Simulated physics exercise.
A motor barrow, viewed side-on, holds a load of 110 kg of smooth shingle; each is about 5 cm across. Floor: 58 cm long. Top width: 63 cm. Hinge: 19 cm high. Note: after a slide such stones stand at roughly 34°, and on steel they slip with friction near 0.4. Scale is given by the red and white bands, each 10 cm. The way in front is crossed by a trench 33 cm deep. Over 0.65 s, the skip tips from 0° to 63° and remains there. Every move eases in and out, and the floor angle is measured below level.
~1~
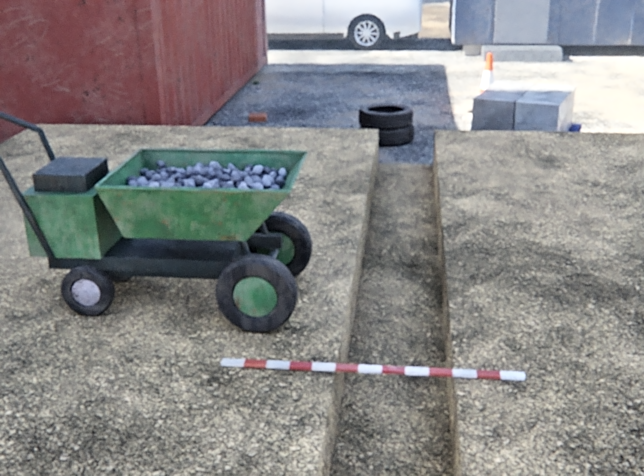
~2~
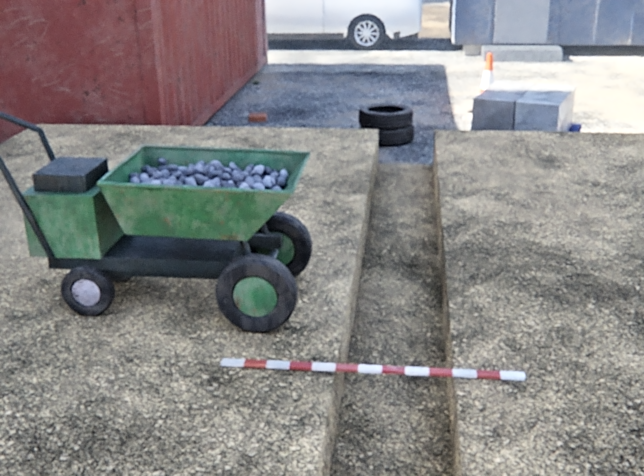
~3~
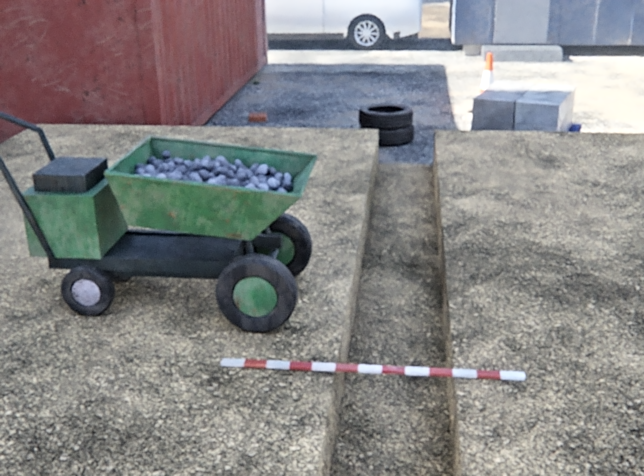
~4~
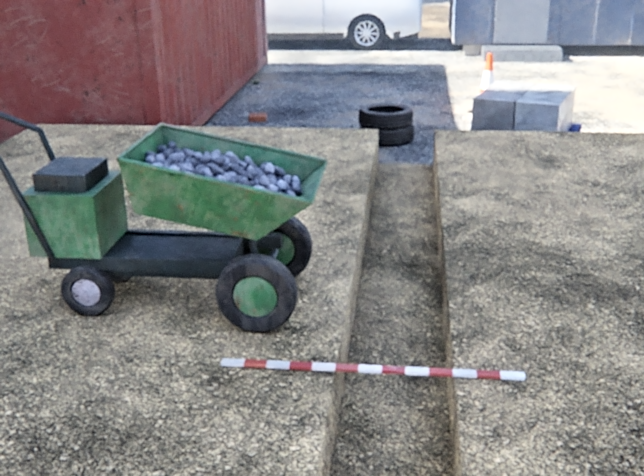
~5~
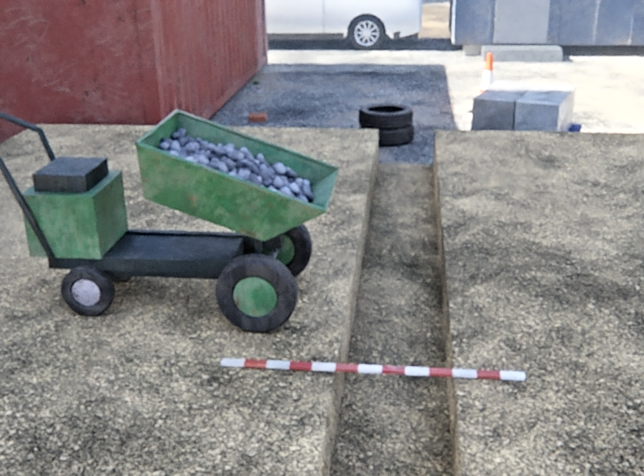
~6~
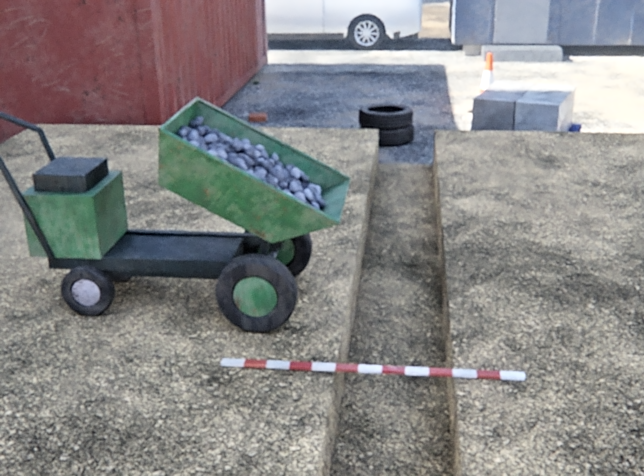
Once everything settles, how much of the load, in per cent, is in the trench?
Once it settles, about 73 per cent of the load is there.
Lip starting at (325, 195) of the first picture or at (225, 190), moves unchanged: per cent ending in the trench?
Roughly 45 in a hundred from the first, 95 in a hundred from the second.
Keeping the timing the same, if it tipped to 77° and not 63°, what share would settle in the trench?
Expect roughly 85 per cent.
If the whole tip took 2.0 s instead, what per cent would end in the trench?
With that change, it comes to around 100 per cent.
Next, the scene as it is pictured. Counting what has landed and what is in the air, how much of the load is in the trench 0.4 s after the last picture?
At that moment: Approx. 20 %.
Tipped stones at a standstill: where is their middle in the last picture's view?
Their middle ends up near (425, 355).
Then, 0.2 s after the last picture the floor is at 53°, 100 % in the skip; the foremost stones are at (351, 235).
Then, 0.4 s after the last picture the floor is at 63°, 80 % in the skip, 20 % in the trench; the foremost stones are at (436, 294).
Then, 0.8 s after the last picture the floor is at 63°, 23 % in the skip, 50 % in the trench, 27 % past the trench; the foremost stones are at (572, 313).
Then, 2.8 s after the last picture the floor is at 63°, 0 % in the skip, 73 % in the trench, 27 % past the trench; the foremost stones are past the picture's edge.
